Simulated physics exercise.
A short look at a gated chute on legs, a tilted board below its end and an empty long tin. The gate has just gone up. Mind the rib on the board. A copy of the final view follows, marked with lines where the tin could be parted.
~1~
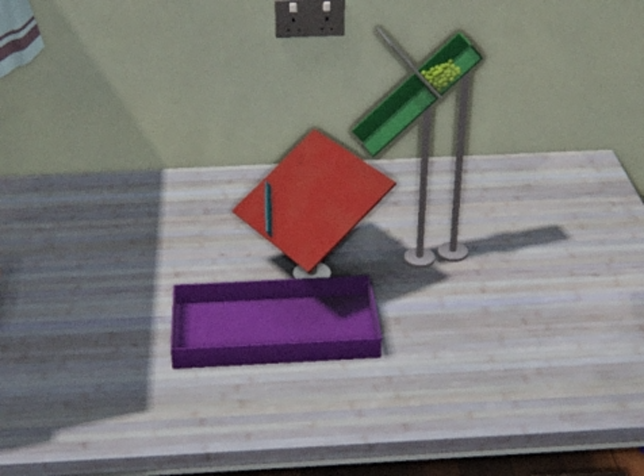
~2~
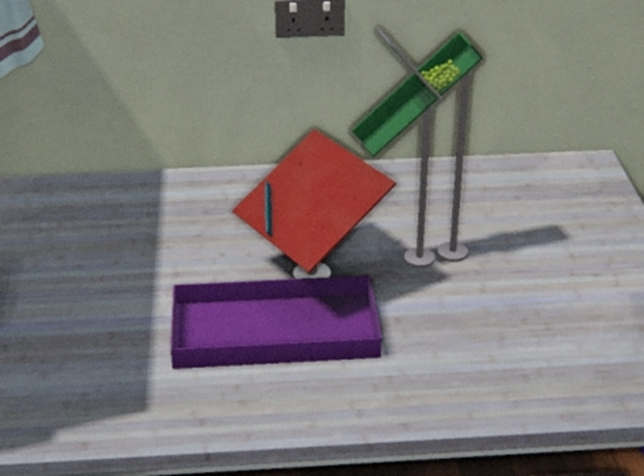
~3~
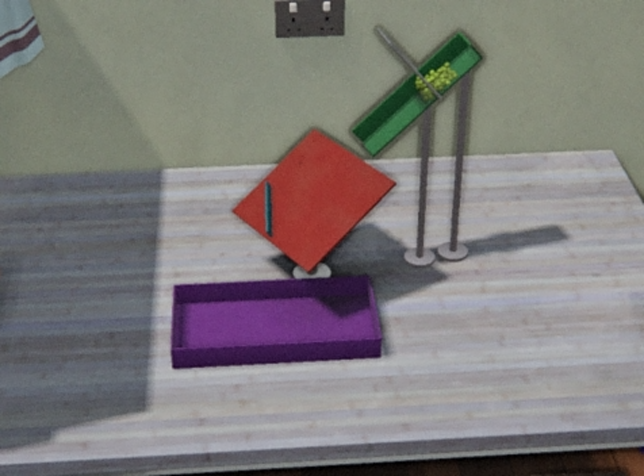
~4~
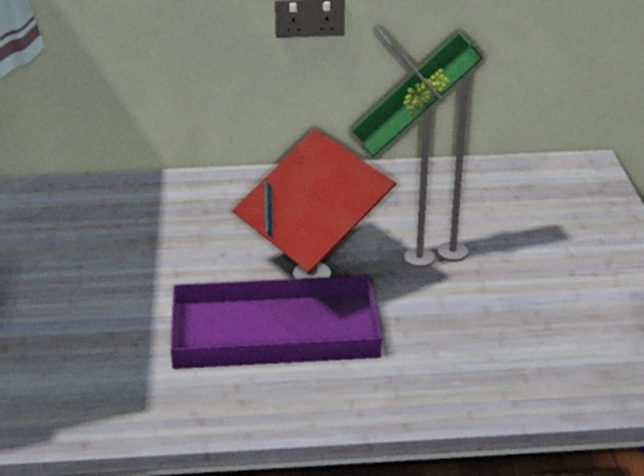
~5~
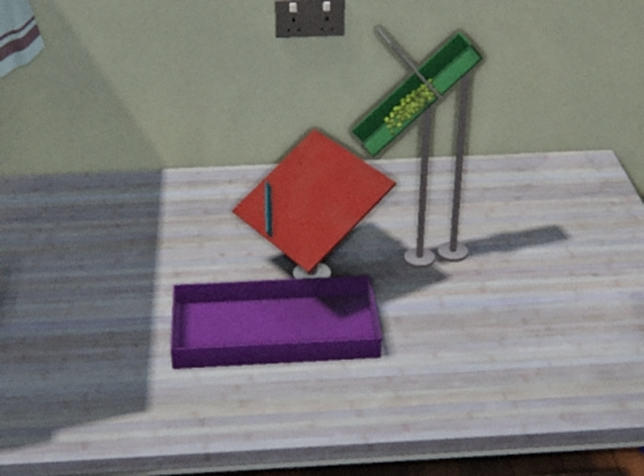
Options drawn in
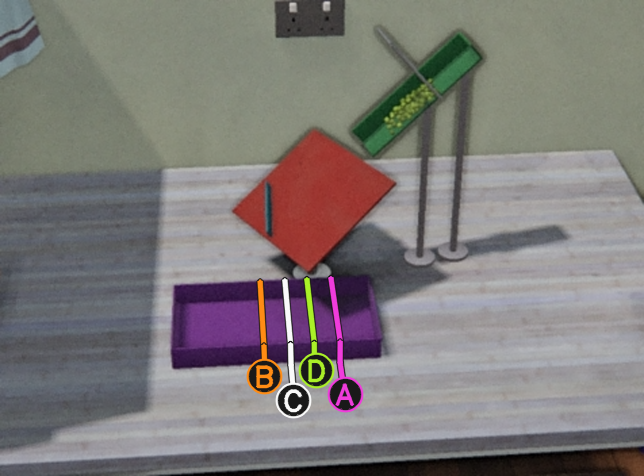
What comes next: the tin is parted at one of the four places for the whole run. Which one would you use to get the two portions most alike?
The best line is B.
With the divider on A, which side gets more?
Left.
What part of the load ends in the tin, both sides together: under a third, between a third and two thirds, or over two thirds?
Over two thirds.
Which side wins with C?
More lands on the left.
On the marked copy, line A crosses the front rim at (340, 340); line B crosses the front rim at (263, 344); line C crosses the front rim at (290, 343); line D crosses the front rim at (314, 342).
With A, of what is caught, all on the left of the divider, none on the right.
With B, of what is caught, about half on the left of the divider, about half on the right.
With C, of what is caught, nearly all on the left of the divider, a stray few on the right.
With D, of what is caught, all on the left of the divider, none on the right.
